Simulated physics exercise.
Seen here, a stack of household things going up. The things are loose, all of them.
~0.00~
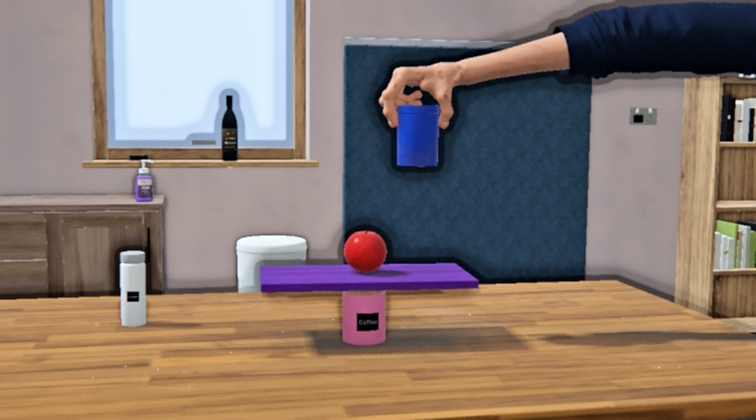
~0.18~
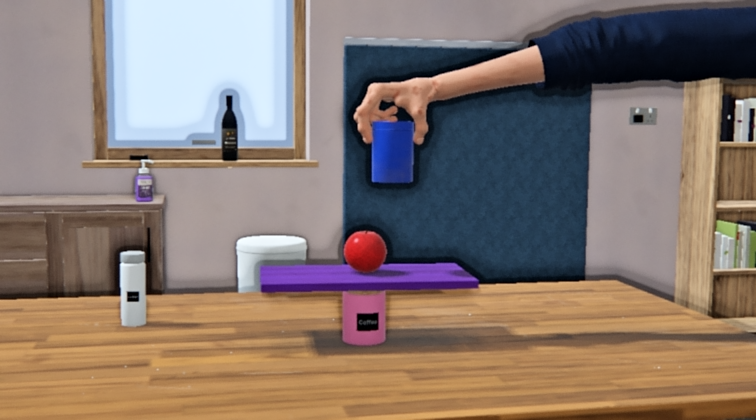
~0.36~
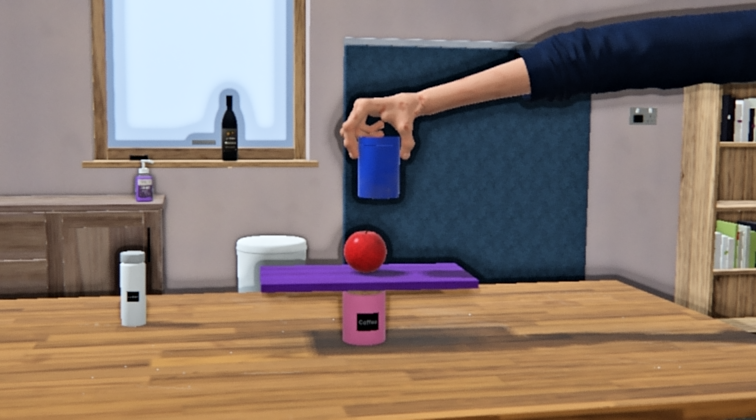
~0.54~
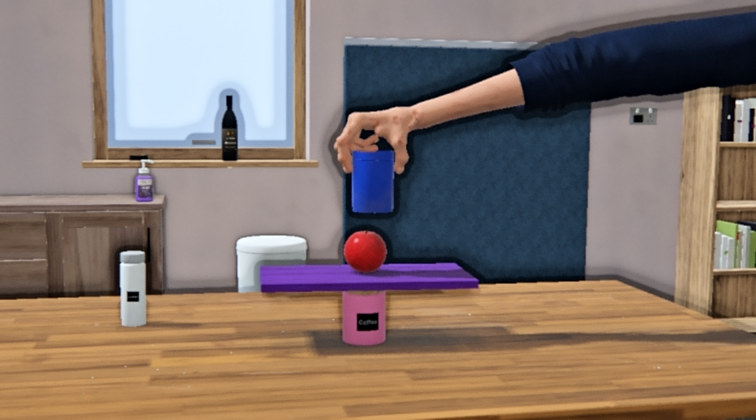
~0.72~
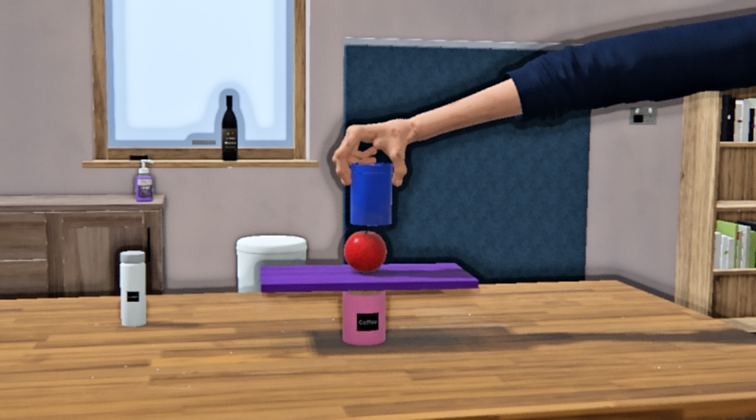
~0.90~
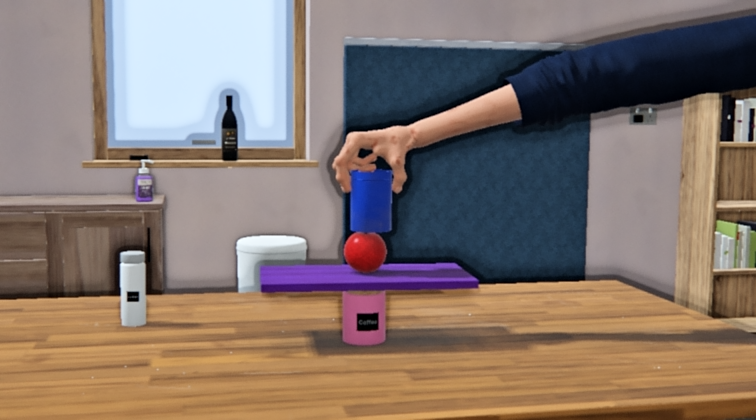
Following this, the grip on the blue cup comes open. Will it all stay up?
Doesn't stay together.
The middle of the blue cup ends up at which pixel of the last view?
I'd say around (457, 249) in the last view.
By 1.30 s, blue cup now fallen.
By 1.40 s, things are still on the move.
By 1.50 s, as before.
By 2.60 s, nothing new.
When it is over (4.0 s), fallen, blue cup; the other 4 as before. End places, in pixels of the last picture, blue cup near (457, 249). The pile comes apart.
